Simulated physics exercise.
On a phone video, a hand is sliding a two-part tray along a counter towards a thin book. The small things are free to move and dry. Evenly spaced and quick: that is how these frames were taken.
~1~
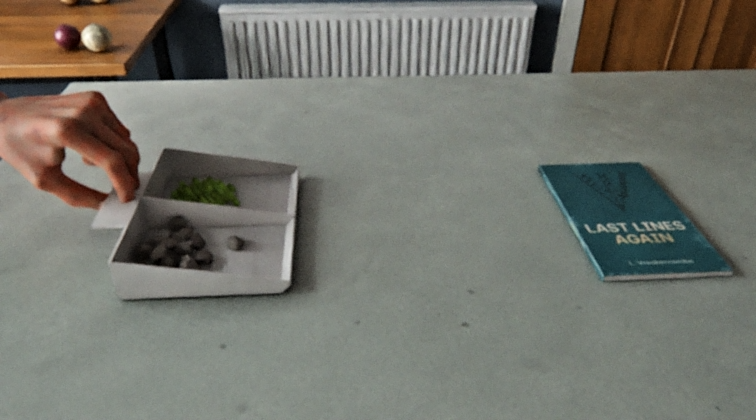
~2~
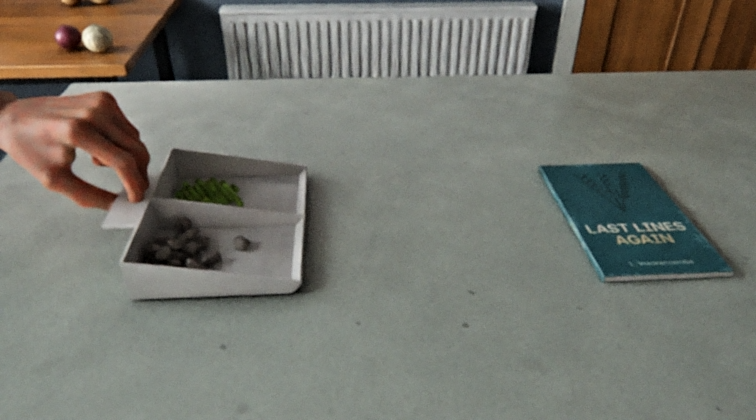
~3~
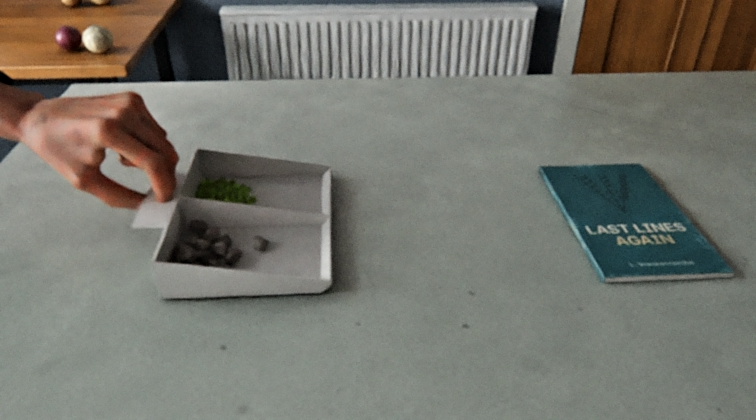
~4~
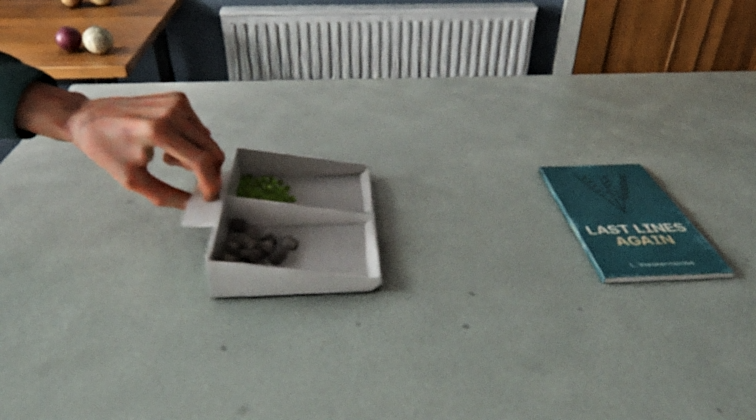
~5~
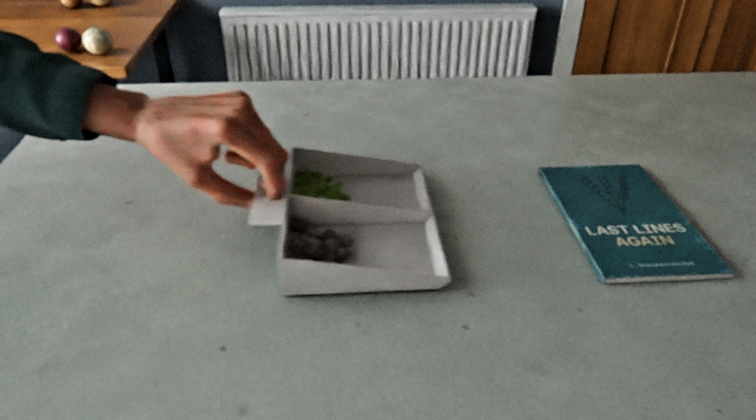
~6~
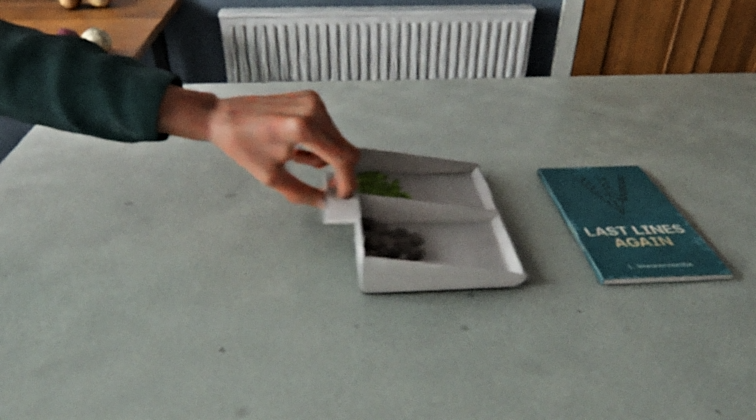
In this clip, a hand holding a tab on a two-part tray of green bits and dark gravel slides it rightward along a grey counter, slowly at first and then faster, closing much of the gap to a teal book.
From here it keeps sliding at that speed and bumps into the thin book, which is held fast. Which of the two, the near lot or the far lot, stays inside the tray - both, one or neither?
As it turns out, the near lot loses some, the far lot loses some.
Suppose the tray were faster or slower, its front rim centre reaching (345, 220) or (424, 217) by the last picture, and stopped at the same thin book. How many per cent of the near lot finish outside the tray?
0 % and then 0 %.
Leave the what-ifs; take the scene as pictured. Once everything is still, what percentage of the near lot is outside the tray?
Estimated share: About 30 in a hundred.
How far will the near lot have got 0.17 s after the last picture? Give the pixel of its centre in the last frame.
The middle is roughly at pixel (571, 237).
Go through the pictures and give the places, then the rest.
In the first picture, front rim at (295, 218), at rest; thin book at (645, 240); near lot at (171, 259), a few bits of gravel; far lot at (200, 197), many dried peas.
In the second picture, front rim at (304, 218), hardly any of the way covered; far lot at (204, 197).
In the third picture, front rim at (330, 218), a small part of the way covered; near lot at (200, 256).
In the fourth picture, front rim at (374, 217), about a quarter of the way covered; far lot at (259, 198).
In the fifth picture, front rim at (433, 216), about half of the way covered; near lot at (312, 253).
In the sixth picture, front rim at (500, 215), most of the way covered; thin book at (645, 243); near lot at (385, 251); far lot at (373, 196).
Then, 0.04 s after the last picture, tray still sliding, front rim near (545, 213); near lot all inside; far lot all inside.
Then, 0.17 s after the last picture, tray stopped at the thin book; near lot a small part out of the tray; far lot about a quarter out of the tray.
Then, 0.38 s after the last picture, tray stopped at the thin book; near lot about a quarter out of the tray; far lot about half out of the tray.
By the end, tray stopped at the thin book; near lot about a quarter out of the tray; far lot about half out of the tray.
